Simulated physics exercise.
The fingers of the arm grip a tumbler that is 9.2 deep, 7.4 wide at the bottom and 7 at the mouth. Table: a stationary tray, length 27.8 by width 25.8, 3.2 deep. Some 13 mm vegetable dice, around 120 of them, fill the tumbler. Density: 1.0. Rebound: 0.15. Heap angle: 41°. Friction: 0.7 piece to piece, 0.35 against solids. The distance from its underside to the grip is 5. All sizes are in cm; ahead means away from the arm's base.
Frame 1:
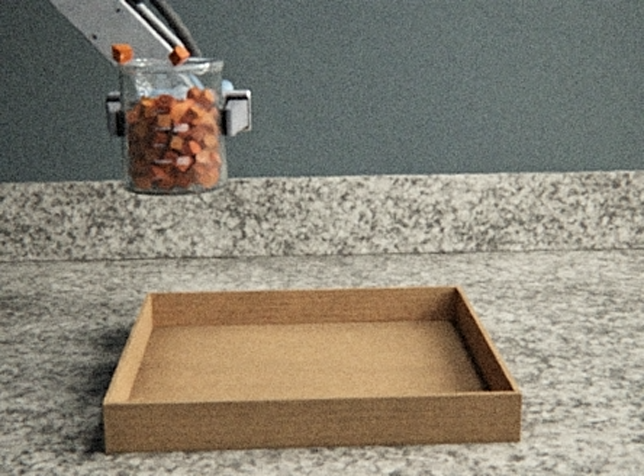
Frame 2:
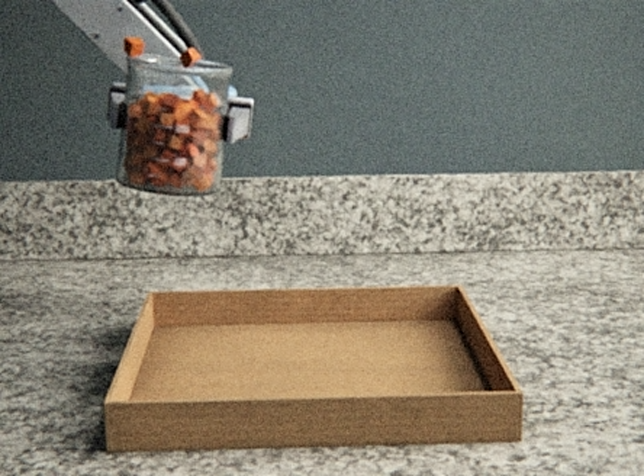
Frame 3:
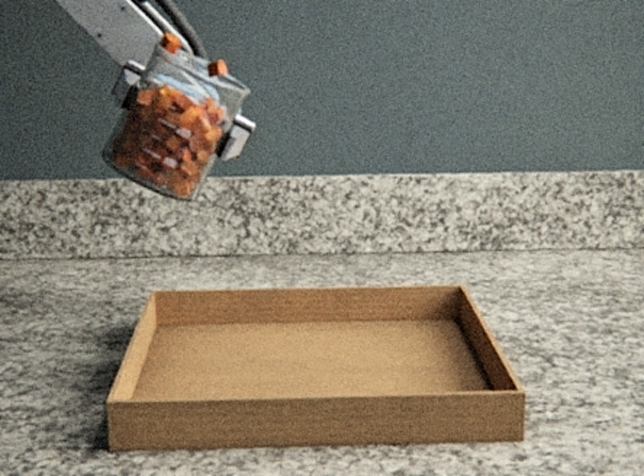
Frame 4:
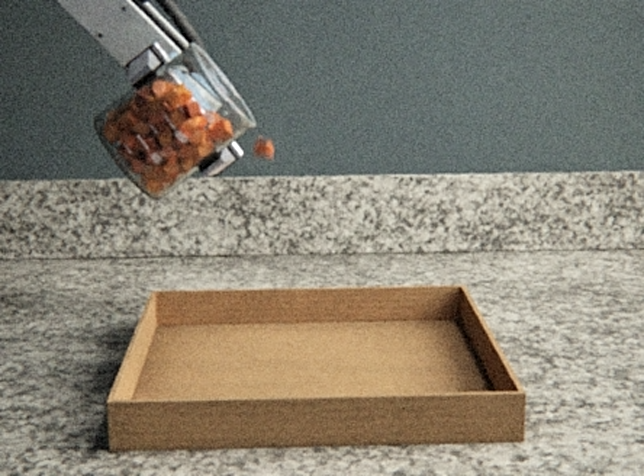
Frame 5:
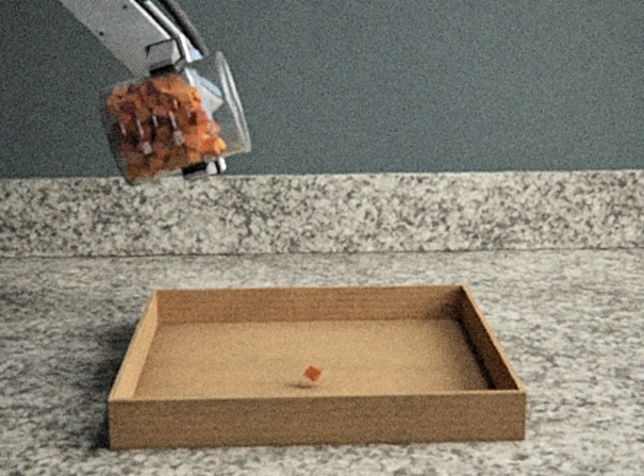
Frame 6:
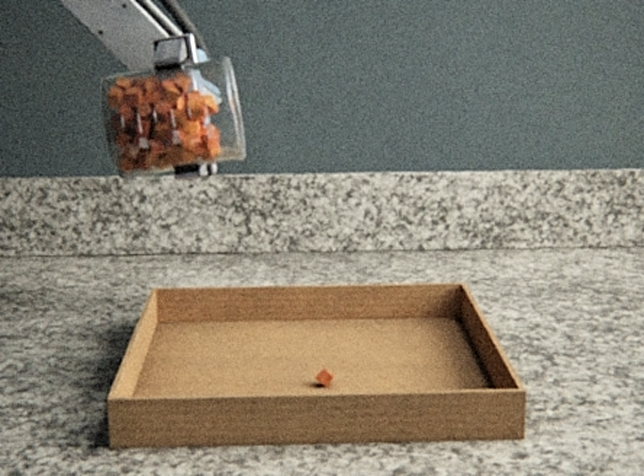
A robotic arm tilts a clear tumbler of orange cubes, and one drops into a tray.
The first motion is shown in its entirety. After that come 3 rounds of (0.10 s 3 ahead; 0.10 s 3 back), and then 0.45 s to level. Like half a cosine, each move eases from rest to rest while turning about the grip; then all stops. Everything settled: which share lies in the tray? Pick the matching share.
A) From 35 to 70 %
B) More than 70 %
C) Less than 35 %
Option A: From 35 to 70 %.
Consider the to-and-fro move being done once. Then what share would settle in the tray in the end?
25 per cent.
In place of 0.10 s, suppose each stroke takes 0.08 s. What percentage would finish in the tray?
I'd expect close to 50 in a hundred.
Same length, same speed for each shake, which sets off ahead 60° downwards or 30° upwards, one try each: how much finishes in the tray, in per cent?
Result: Approx. 5 % and 55 %, one try each.
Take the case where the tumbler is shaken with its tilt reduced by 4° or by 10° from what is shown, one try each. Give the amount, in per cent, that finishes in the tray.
Roughly 40 per cent on the first try and 25 per cent on the second.
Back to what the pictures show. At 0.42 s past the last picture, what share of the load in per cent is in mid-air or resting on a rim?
Some 14 per cent.
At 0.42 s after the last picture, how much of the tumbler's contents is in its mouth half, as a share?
Share in the mouth half: About 45 %.
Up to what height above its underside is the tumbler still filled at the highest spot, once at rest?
Height at rest: Approx. 5.5 cm.
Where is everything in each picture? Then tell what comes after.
The first frame shows tumbler middle at (173, 127), level; upper third of the load around (172, 113), from x 120 to 215, top at y 55; 118 in the tumbler.
The second frame shows tumbler middle at (174, 126), tilted 8° forward; upper third of the load around (172, 114), from x 130 to 215, top at y 45.
The third frame shows tumbler middle at (175, 125), tilted 28° forward; upper third of the load around (171, 112), from x 120 to 215, top at y 45.
The fourth frame shows tumbler middle at (174, 123), tilted 54° forward; upper third of the load around (168, 108), from x 115 to 265, top at y 90; 117 in the tumbler, 1 in flight or on a rim.
The fifth frame shows tumbler middle at (174, 120), tilted 74° forward; upper third of the load around (161, 102), from x 115 to 315, top at y 80; 117 in the tumbler, 1 in the tray.
The sixth frame shows tumbler middle at (173, 118), tilted 82° forward; upper third of the load around (154, 99), from x 115 to 325, top at y 80; 117 in the tumbler, 1 in the tray.
Then, 0.42 s later, tilted 82° forward, highest piece 21 above the table; 82 in the tumbler, 19 in the tray, 17 in flight or on a rim.
Then, 0.84 s later, tilted 37° forward, highest piece 23 above the table; 64 in the tumbler, 53 in the tray, 1 in flight or on a rim.
Then, 1.25 s later, level, highest piece 22 above the table; 64 in the tumbler, 54 in the tray.
Then, 2.30 s later, level, highest piece 22 above the table; 64 in the tumbler, 54 in the tray.
At rest, 64 in the tumbler, 54 in the tray. That is 46 % in the tray.
